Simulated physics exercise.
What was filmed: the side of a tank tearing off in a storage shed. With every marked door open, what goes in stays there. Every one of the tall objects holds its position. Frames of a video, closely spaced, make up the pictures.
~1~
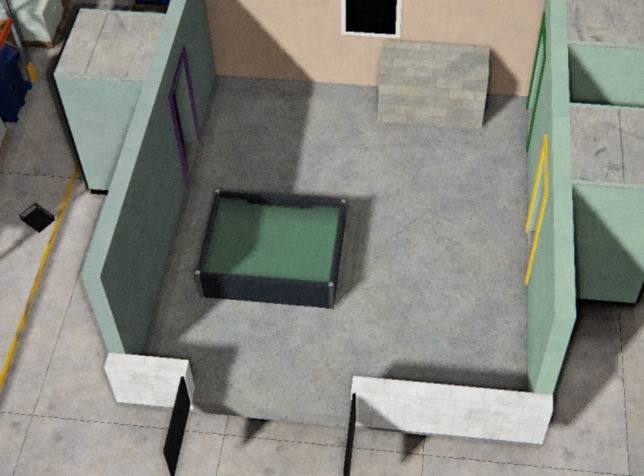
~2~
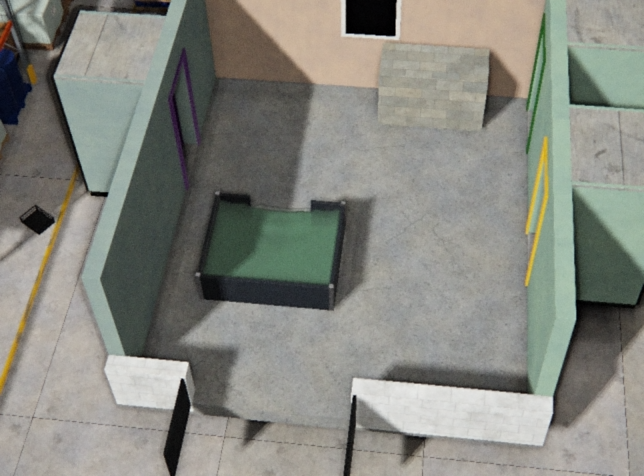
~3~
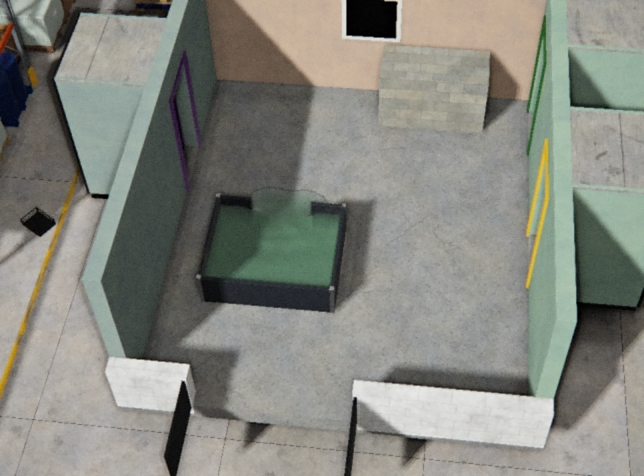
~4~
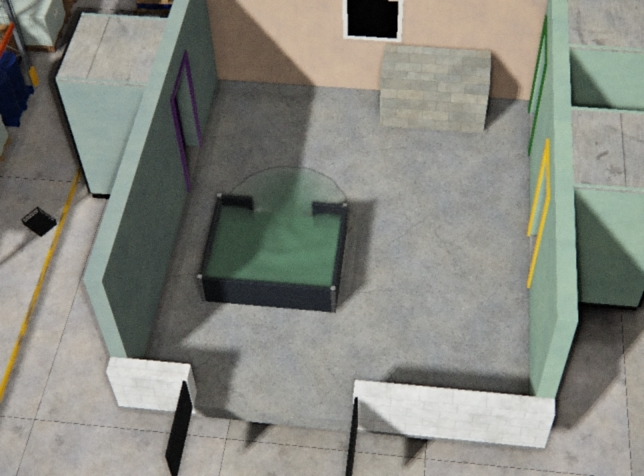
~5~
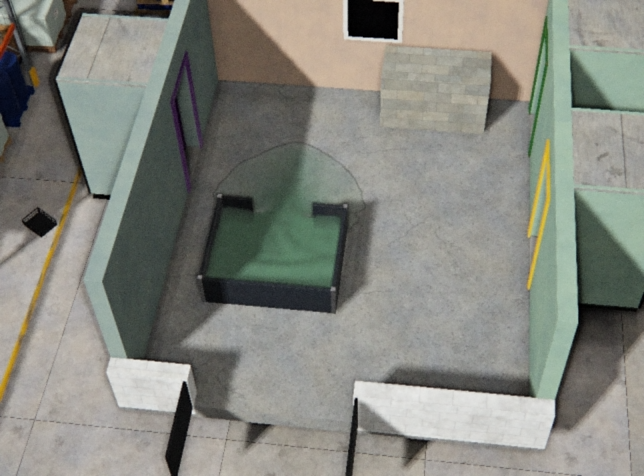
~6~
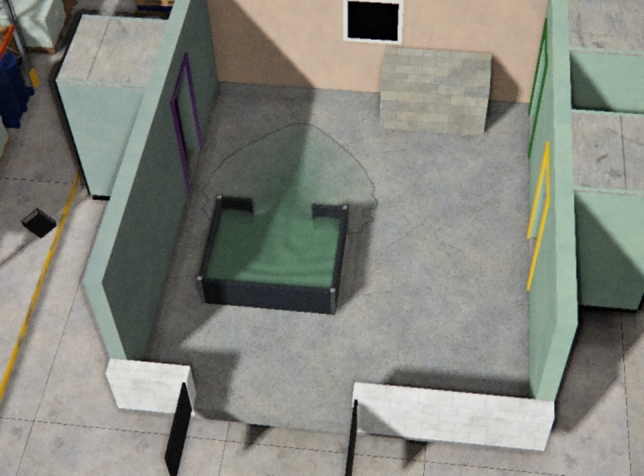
At first, an open tank of green water sits whole and still on the grey floor of a walled shed. Then a section of its far side is gone, and water pours out through the gap, spreading across the floor toward the back wall in a widening, rounded, thin sheet.
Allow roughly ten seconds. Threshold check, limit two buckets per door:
The yellow door is going to be at or under the line. The green door is going to be over the line. The purple door is going to be over the line.
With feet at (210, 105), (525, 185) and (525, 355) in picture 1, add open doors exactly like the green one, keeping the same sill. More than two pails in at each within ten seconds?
Reading them off: Comes out higher, comes out higher, comes out lower.
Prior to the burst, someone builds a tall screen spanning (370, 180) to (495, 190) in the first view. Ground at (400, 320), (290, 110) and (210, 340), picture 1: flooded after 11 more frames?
Reading the points as listed, I get left untouched, then deluged, then left untouched.
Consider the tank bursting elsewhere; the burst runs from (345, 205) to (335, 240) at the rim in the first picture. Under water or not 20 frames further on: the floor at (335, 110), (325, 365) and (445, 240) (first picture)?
Bone-dry, bone-dry, submerged.
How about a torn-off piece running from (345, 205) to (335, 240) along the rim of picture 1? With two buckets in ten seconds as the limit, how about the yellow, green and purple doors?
The yellow door takes more; the green door lets more in; the purple door takes less.
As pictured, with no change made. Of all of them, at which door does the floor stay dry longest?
The yellow door.
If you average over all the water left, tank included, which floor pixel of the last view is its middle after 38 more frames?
Point: (316, 179).
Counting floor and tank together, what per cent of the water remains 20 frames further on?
I make it around 100 per cent.
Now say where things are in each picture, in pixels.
In the first frame, the open tank at (273, 240) is whole and still.
In the second frame, the front is at a hidden place, out from the gap on the open tank's far side.
In the third frame, water pours out on the open tank's far side and has run to (259, 194).
In the fourth frame, the front is at (311, 173), out from the gap on the open tank's far side.
In the fifth frame, water pours out on the open tank's far side and has run to (292, 146).
In the sixth frame, water pours out on the open tank's far side and has run to (295, 128).
A moment on, water covers 25 % of the floor; the yellow door not reached, the green door not reached, the purple door wet at the sill, nothing in.
Next, water covers 30 % of the floor; the yellow door not reached, the green door not reached, the purple door under two buckets in.
Then, water covers 35 % of the floor; the yellow door not reached, the green door under two buckets in, the purple door under two buckets in.
Later, water covers 55 % of the floor; the yellow door wet at the sill, nothing in, the green door over two buckets in, the purple door over two buckets in.
In the end, water covers 80 % of the floor; the yellow door wet at the sill, nothing in, the green door over two buckets in, the purple door over two buckets in.
